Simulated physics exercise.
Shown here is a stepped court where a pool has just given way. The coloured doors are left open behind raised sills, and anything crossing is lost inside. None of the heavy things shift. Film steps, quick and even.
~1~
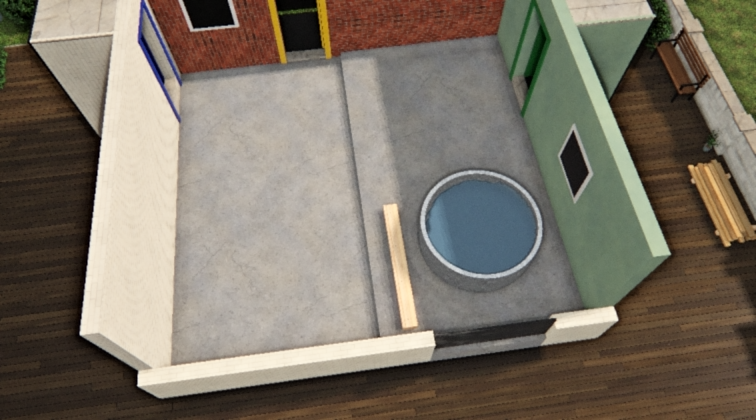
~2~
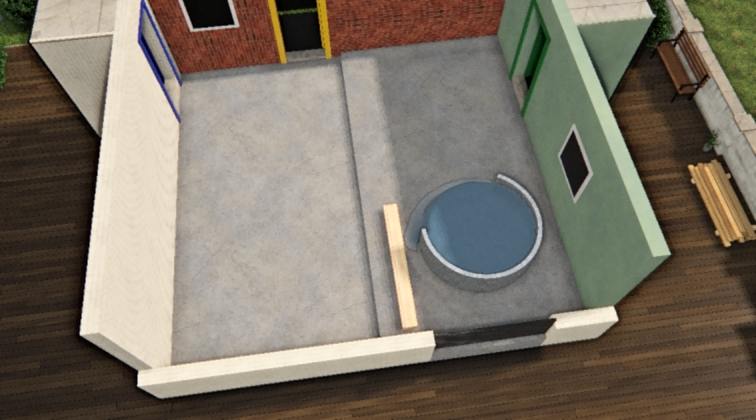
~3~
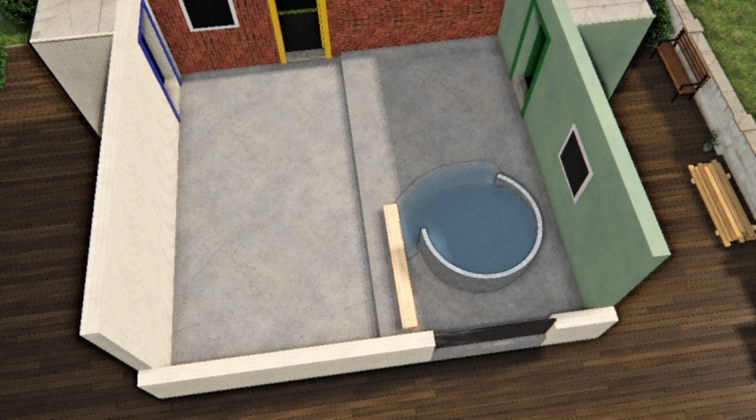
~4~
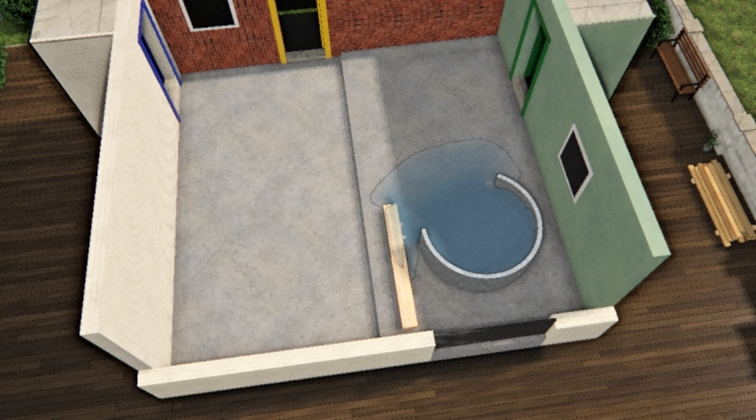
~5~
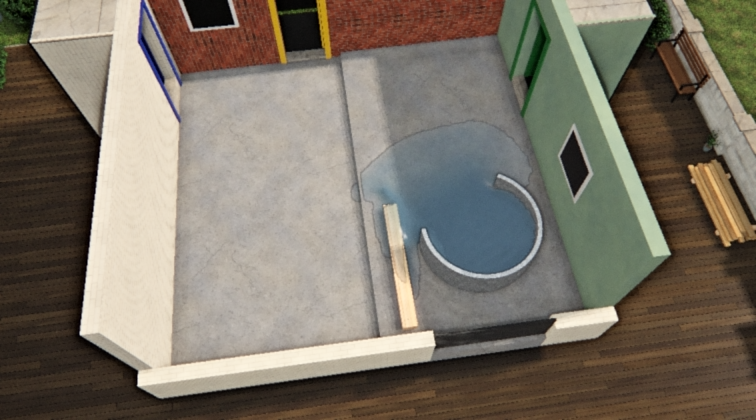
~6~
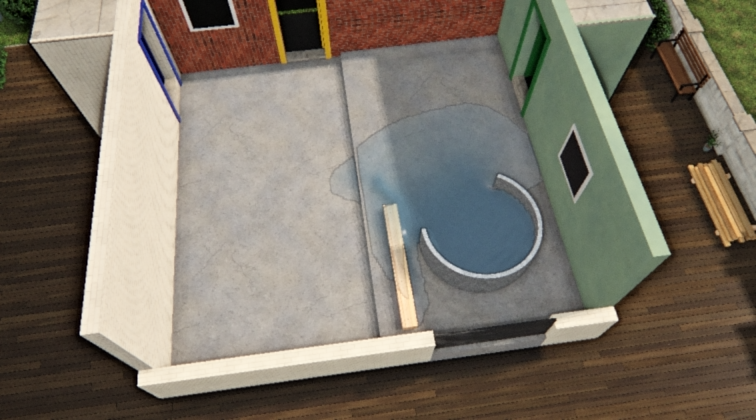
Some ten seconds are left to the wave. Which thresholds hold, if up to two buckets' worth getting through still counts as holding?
The yellow door does not hold; the blue door holds; the green door holds.
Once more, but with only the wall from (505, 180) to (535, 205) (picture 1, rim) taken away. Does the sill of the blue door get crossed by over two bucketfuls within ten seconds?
The blue one ends up below.
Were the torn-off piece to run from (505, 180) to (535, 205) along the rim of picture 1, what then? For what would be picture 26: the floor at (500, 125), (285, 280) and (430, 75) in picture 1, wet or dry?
So that's waterlogged for the first, left bare for the second and waterlogged for the third.
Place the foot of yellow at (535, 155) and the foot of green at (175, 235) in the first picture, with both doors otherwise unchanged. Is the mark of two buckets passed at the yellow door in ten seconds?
As I see it, the yellow door stays beneath the mark.
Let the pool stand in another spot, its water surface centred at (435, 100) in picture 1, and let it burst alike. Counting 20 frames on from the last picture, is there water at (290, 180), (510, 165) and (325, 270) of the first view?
My reading is missed by the flood first, hit by the flood next and missed by the flood last.
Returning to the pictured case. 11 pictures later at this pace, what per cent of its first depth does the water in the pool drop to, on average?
26 percent or thereabouts.
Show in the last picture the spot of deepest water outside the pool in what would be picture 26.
Roughly at pixel (189, 77).
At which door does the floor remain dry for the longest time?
It has to be the one in blue.
A moment on, water covers 45 % of the floor; the yellow door not reached, the blue door not reached, the green door wet at the sill, nothing in.
Next, water covers 55 % of the floor; the yellow door under two buckets in, the blue door not reached, the green door wet at the sill, nothing in.
Then, water covers 65 % of the floor; the yellow door over two buckets in, the blue door wet at the sill, nothing in, the green door wet at the sill, nothing in.
Later, water covers 70 % of the floor; the yellow door over two buckets in, the blue door wet at the sill, nothing in, the green door wet at the sill, nothing in.
In the end, water covers 95 % of the floor; the yellow door over two buckets in, the blue door wet at the sill, nothing in, the green door wet at the sill, nothing in.
